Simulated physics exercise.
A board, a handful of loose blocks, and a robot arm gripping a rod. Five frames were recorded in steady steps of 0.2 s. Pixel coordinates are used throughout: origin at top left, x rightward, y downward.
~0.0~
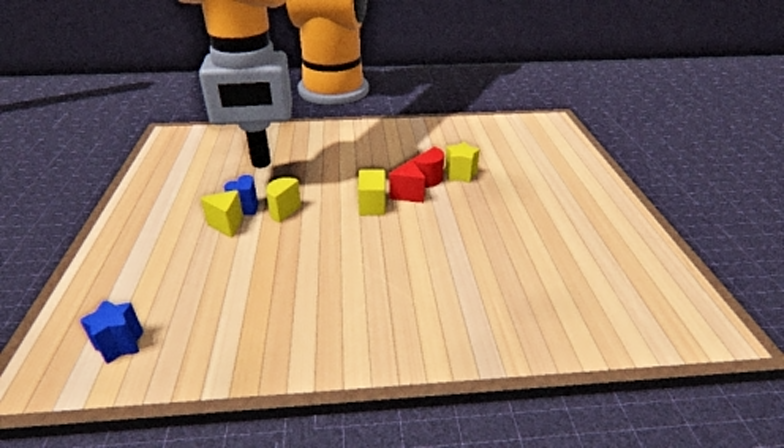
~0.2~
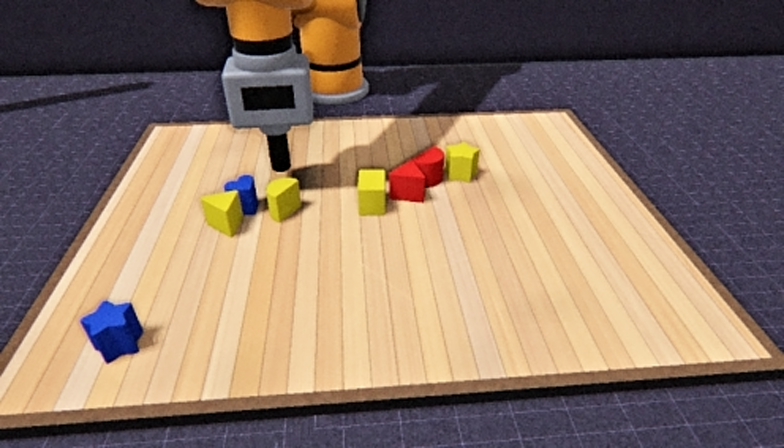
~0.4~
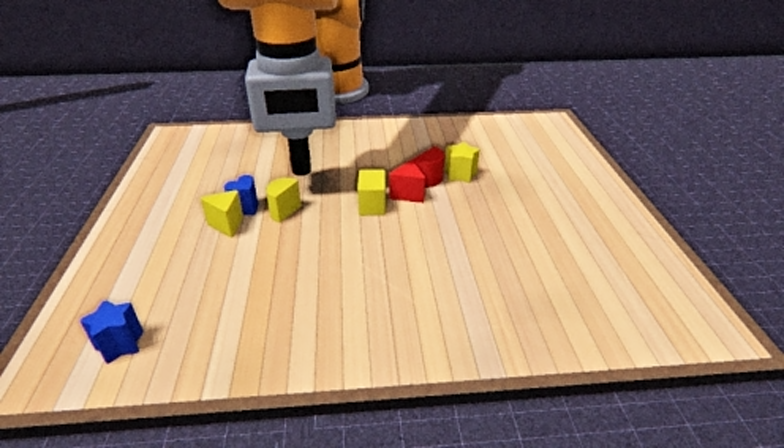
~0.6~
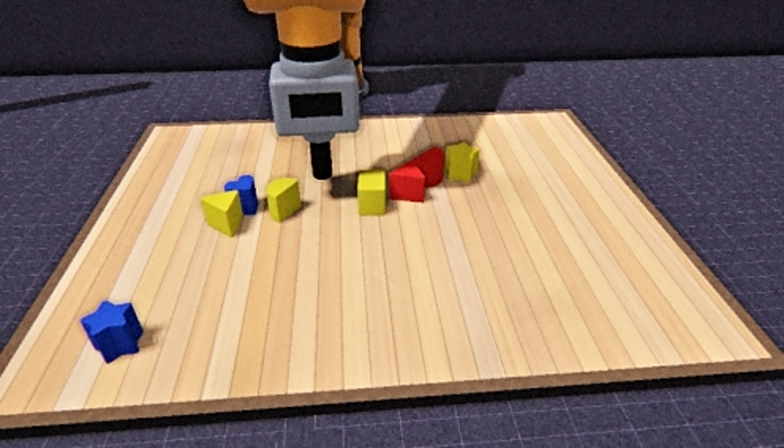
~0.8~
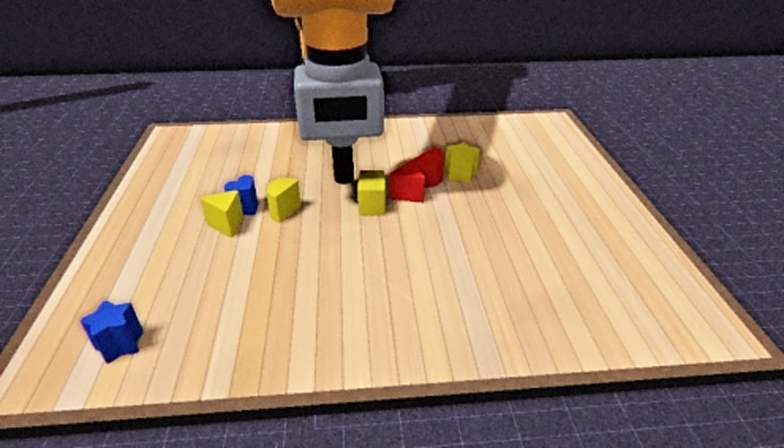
A robot arm holding a dark rod slid steadily to the right across the back of a wooden board, passing behind a yellow block, while the scattered yellow, red and blue blocks stayed still.
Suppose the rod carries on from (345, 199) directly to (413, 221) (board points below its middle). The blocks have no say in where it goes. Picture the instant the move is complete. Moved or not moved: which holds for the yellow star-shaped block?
It is still on its spot.
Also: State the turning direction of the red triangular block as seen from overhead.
Answer: Against the clock.
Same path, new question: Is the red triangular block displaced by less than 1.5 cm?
No - that is not the case.
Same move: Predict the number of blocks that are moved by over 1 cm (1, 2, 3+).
I'd say two blocks get shifted by more than about 1 cm.
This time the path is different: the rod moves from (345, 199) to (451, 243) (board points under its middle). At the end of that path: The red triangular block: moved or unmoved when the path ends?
It shifts position.
What follows on the original path. Halfway along, rod (378, 190); yellow oblong (401, 187); red triangular block (423, 171), turned 55° anticlockwise.
At the end, rod (414, 201); yellow oblong (439, 195); red triangular block (433, 174), turned 105° anticlockwise; yellow star-shaped block in place.
